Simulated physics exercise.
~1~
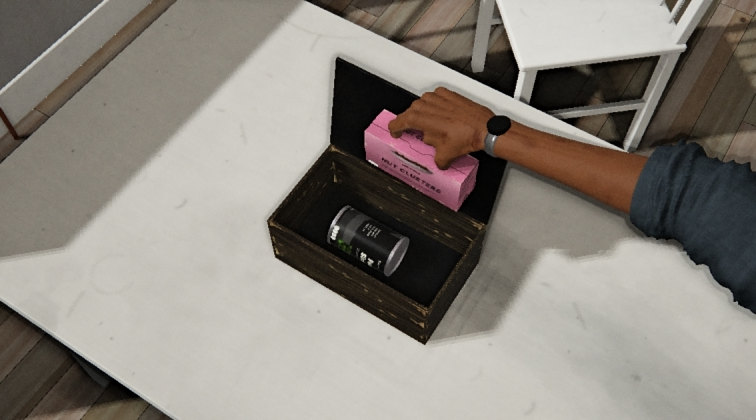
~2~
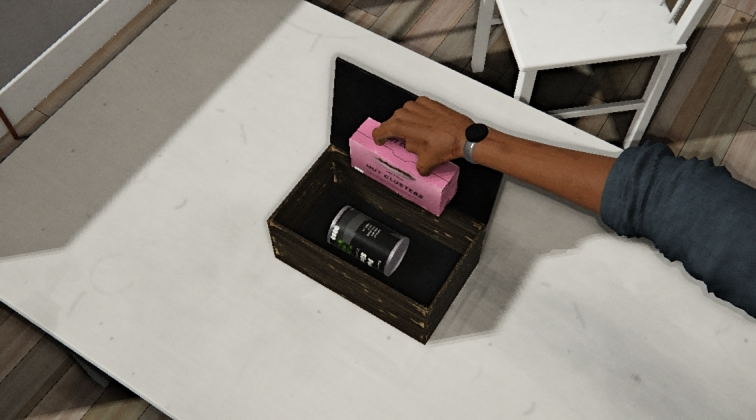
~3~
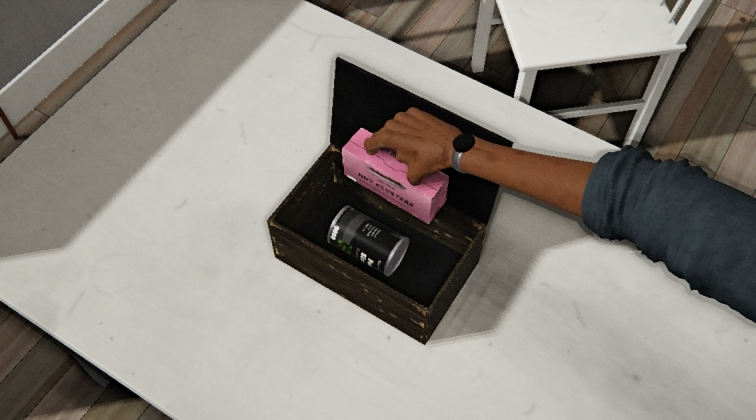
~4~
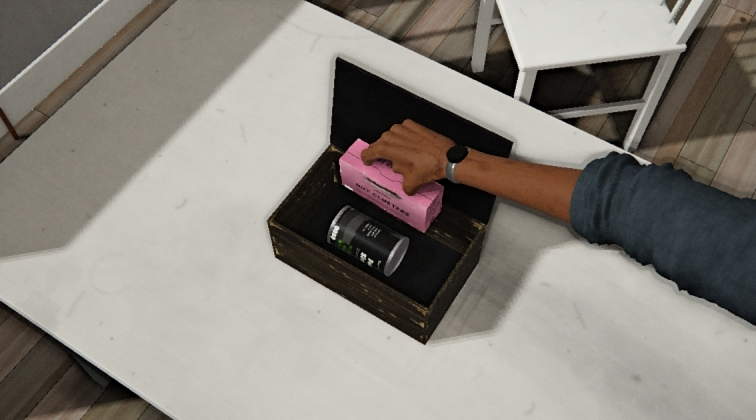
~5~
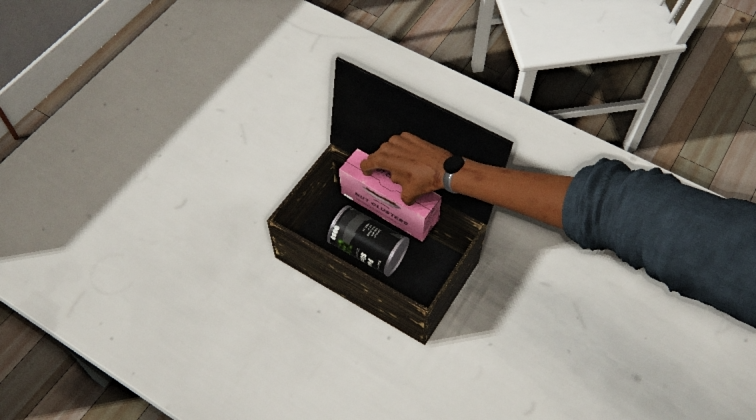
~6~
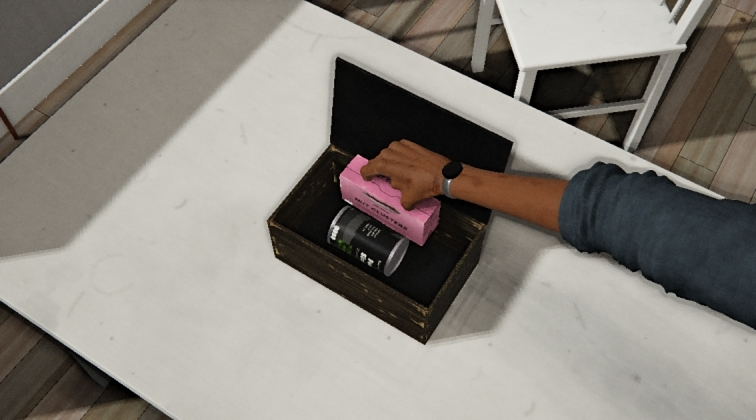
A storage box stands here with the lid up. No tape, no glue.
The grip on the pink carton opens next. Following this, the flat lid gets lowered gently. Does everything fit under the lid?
The lid is in place.
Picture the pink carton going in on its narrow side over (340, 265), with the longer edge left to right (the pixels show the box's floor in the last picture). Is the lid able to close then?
That way the lid ends up fully closed.
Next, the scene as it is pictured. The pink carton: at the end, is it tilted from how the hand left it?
Observation: The pink carton tilts over.
Then, 0.50 s later than the last frame, pink carton on its side near (384, 233); black tin moved about its own width.
Then, 1.50 s later than the last frame, lid 66° above the rim; pink carton on its side near (384, 234); black tin moved about its own width.
Then, 1.90 s later than the last frame, lid 17° above the rim; pink carton on its side near (384, 234); black tin moved about its own width.
When it is over, lid shut; lying over in the box, pink carton; moved from the start, black tin. End places, in pixels of the last picture, pink carton near (384, 234).
